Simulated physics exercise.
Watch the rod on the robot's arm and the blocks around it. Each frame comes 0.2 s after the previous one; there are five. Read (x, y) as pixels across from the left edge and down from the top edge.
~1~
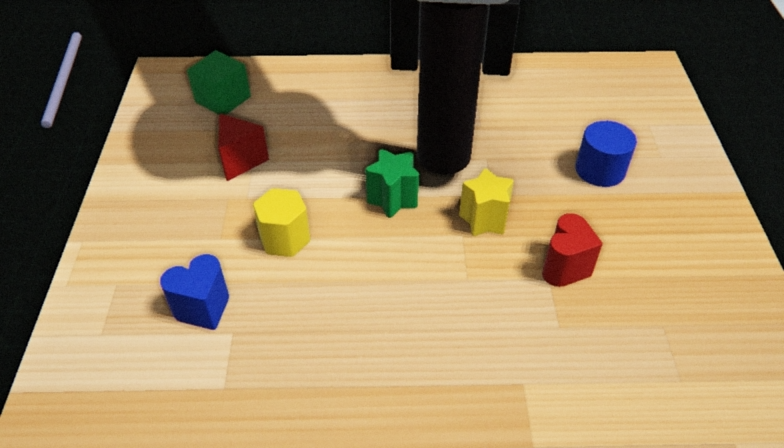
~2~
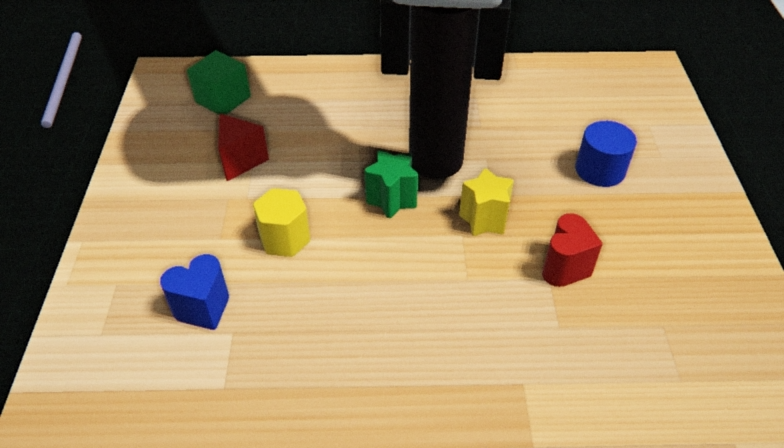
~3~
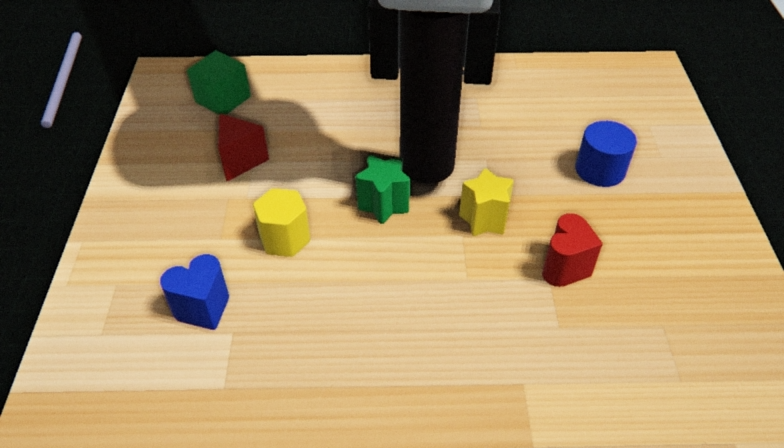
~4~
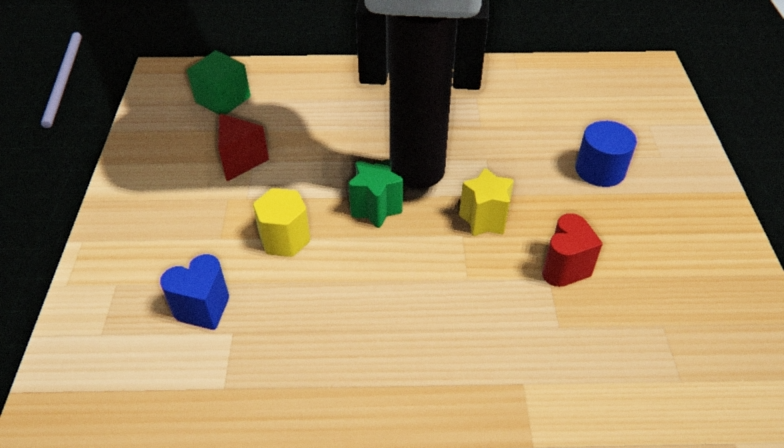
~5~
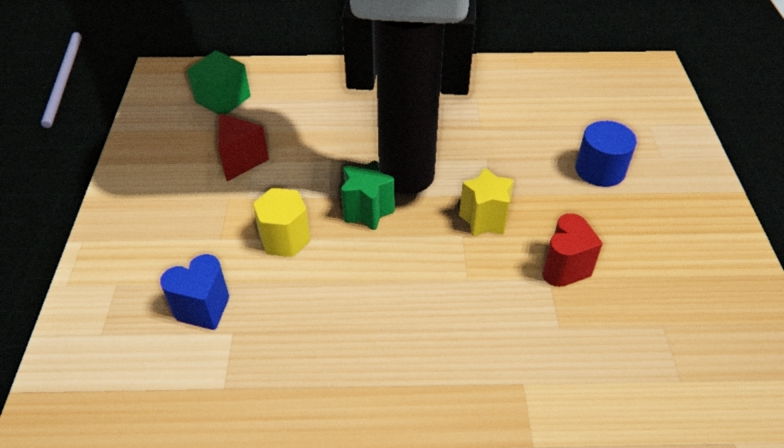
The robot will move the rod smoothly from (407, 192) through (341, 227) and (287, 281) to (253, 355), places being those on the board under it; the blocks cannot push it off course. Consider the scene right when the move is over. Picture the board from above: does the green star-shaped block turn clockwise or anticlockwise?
Spin direction: Clockwise.
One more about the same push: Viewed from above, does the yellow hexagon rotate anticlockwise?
No - that is not the case.
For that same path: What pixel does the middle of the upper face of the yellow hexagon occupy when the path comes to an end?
It ends at (207, 234).
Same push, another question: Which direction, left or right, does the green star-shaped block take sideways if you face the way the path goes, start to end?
Side: Right.
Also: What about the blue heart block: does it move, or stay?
Once the path ends, it is somewhere new.
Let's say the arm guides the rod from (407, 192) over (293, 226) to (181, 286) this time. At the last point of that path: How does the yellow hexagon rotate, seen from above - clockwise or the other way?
It spins clockwise.
The first path, step by step. One third of the way, rod at (337, 212); yellow hexagon at (245, 218), turned 50° clockwise; green star-shaped block at (294, 220).
Two thirds of the way, rod at (283, 267); blue heart block at (179, 283); yellow hexagon at (207, 234), turned 110° clockwise; green star-shaped block at (231, 277).
At the end, rod at (248, 340); blue heart block at (146, 298), turned 30° clockwise; yellow hexagon at (207, 234), turned 110° clockwise; green star-shaped block at (185, 320), turned 40° clockwise; yellow star-shaped block unmoved.
